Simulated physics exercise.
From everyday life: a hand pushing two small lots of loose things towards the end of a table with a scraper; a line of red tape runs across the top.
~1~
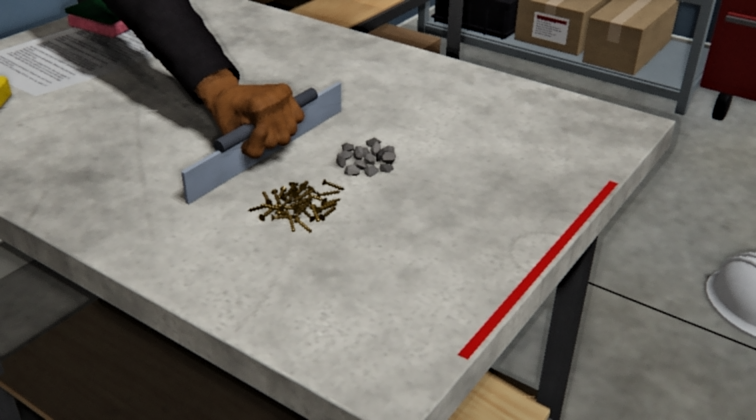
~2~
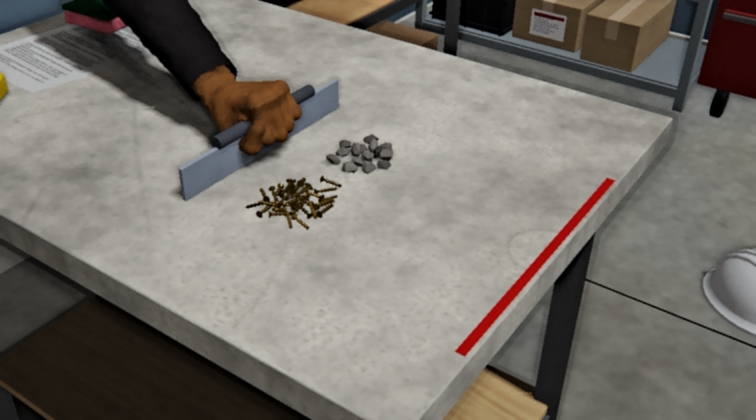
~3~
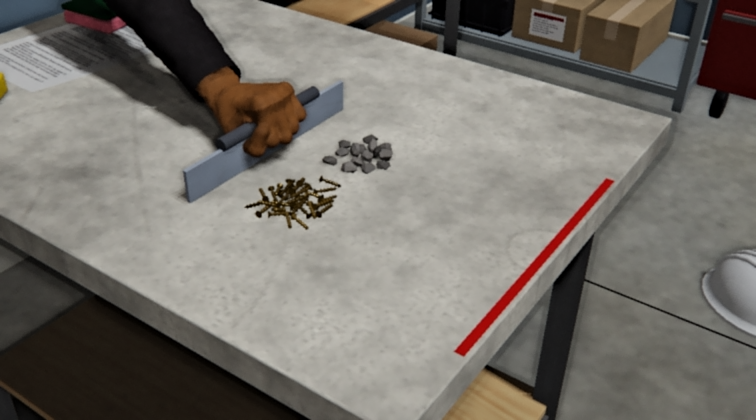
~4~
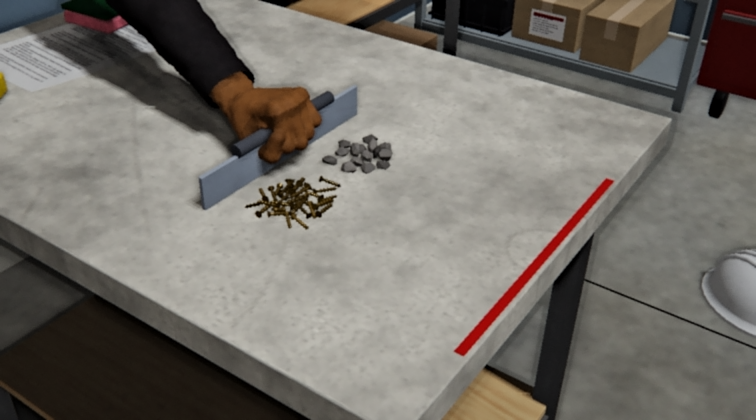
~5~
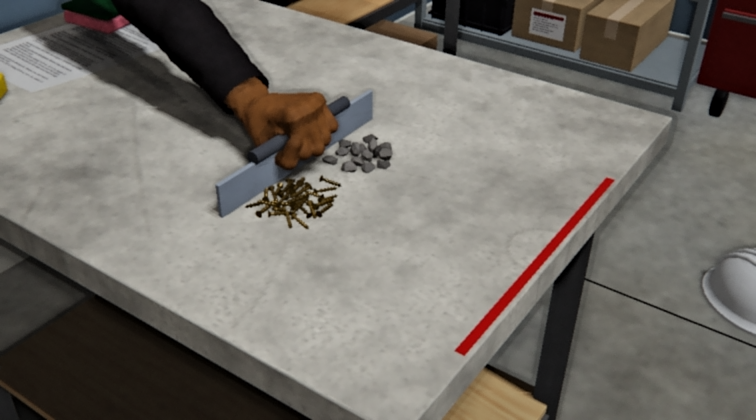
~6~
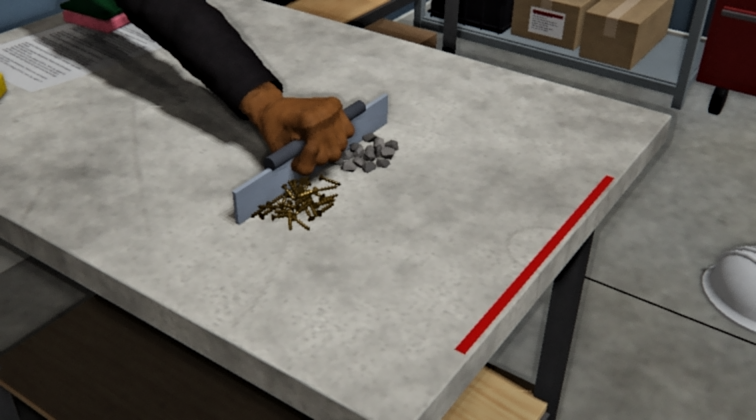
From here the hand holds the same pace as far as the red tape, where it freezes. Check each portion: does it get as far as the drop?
The front portion won't all make it - some goes over. The back portion won't all make it - some goes over.
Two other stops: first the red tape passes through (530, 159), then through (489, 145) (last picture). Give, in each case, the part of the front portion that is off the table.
First stop: Around 0 per cent off. Second stop: Around 0 per cent off.
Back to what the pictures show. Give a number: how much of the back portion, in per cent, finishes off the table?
About 100 %.
Then, 1.06 s on from there, scraper still moving, near (429, 179); front portion all on the table, its front near (419, 260); back portion all on the table, its front near (469, 209).
Then, 2.14 s on from there, scraper stopped at the red tape; front portion the bulk over the edge; back portion the whole lot over the edge.
Then, 2.42 s on from there, scraper stopped at the red tape; front portion all but a few over the edge; back portion the whole lot over the edge.
In the end, scraper stopped at the red tape; front portion all but a few over the edge; back portion the whole lot over the edge.
